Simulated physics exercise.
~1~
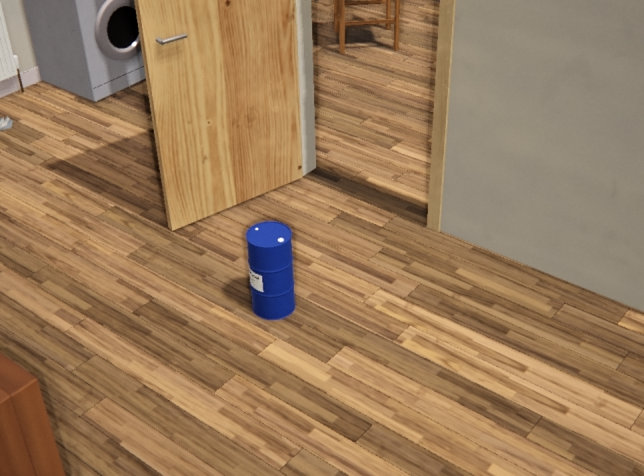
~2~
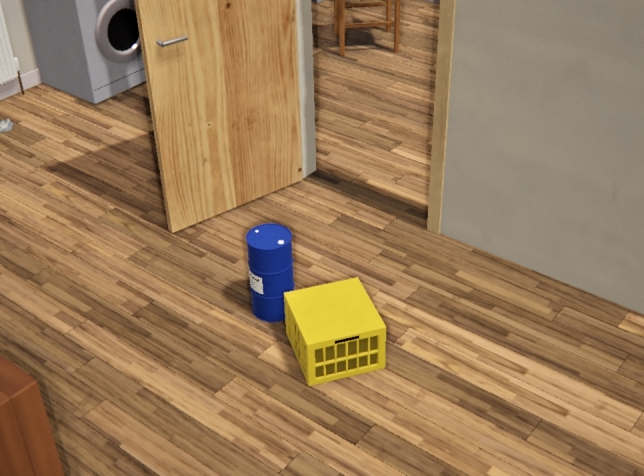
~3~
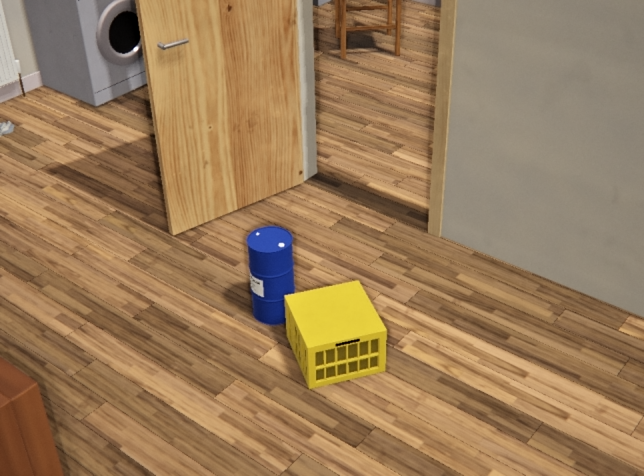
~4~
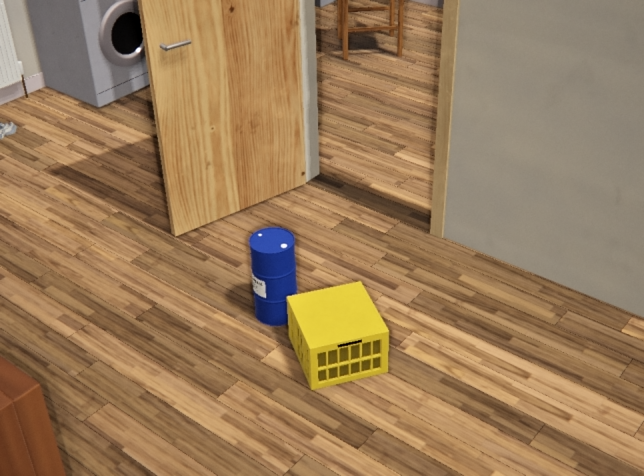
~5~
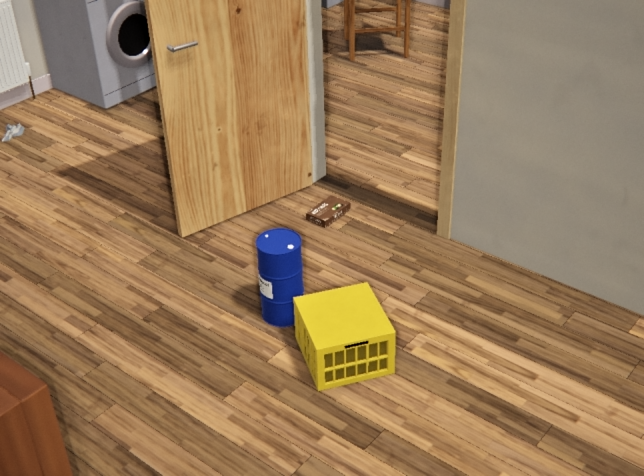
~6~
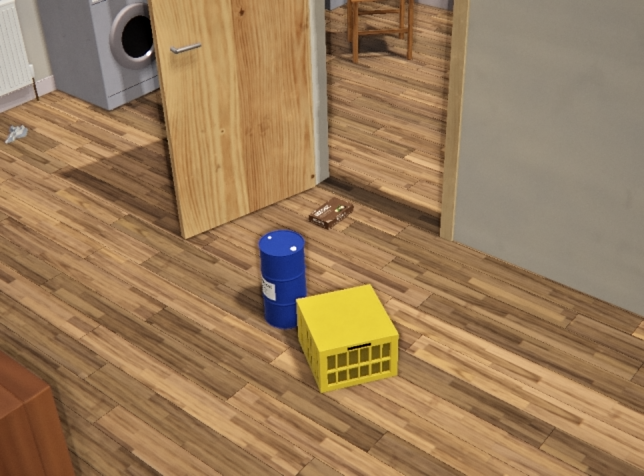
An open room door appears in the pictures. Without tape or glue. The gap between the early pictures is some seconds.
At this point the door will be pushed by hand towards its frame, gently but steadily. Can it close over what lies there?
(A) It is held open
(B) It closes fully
B, it closes fully.
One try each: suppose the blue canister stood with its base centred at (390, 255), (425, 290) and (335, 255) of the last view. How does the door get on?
The first time it gets stopped, the second time it closes all the way, the third time it gets stopped.
Then, 1.00 s later than the last frame, door 76° open.
Then, 1.70 s later than the last frame, door 46° open; brown packet moved a little near (343, 212).
Then, 2.10 s later than the last frame, door 28° open; brown packet moved about its own width near (361, 207).
Then, 2.60 s later than the last frame, door 6° open; brown packet moved about its own width near (379, 198).
When it is over, door 0° open; moved from the start, brown packet; the other 2 as before. End places, in pixels of the last picture, brown packet near (383, 193).
